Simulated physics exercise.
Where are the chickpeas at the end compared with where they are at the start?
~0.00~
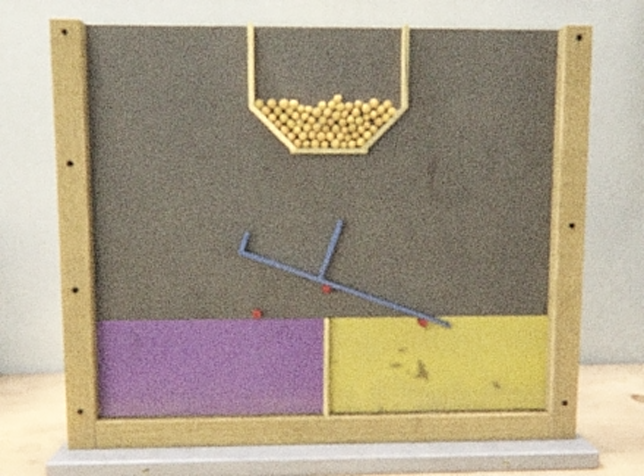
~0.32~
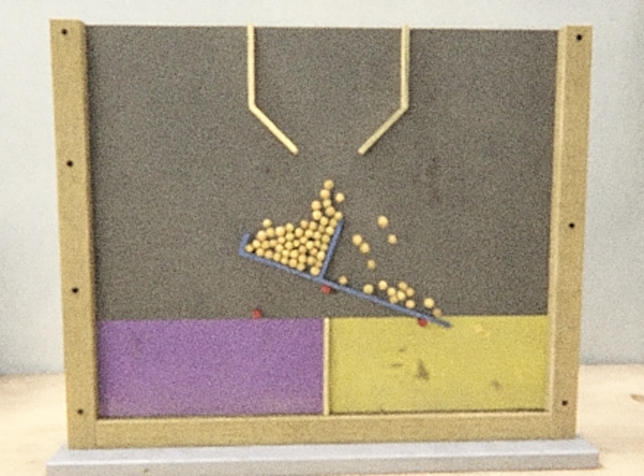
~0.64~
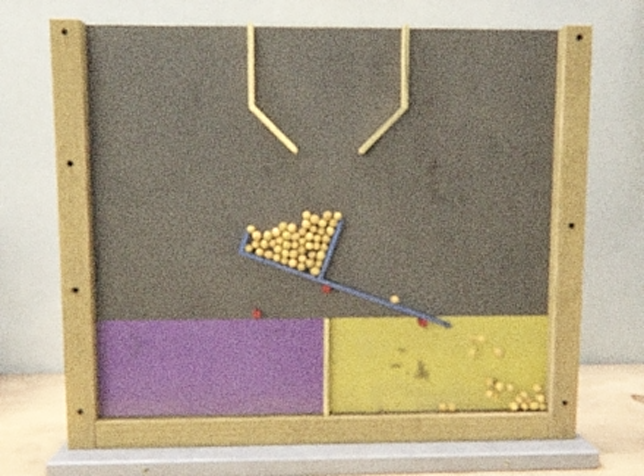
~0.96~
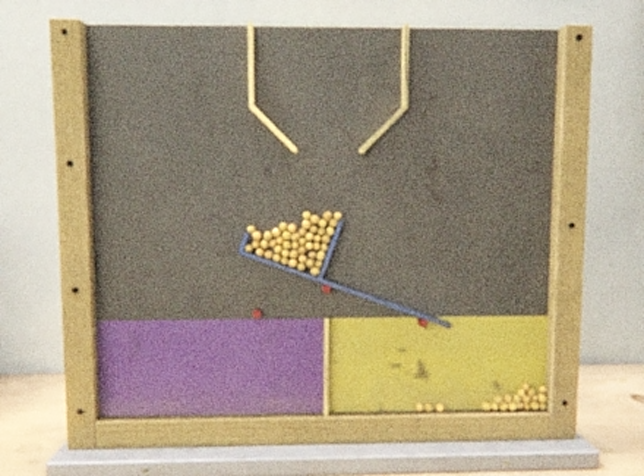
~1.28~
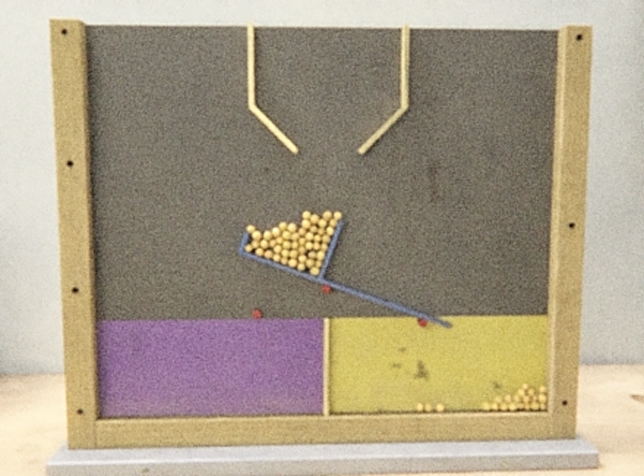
At the start they are all heaped in the hopper at the top. At the end they lie lower down, most of them piled on the left part of the blue tray and the rest in the yellow bin.
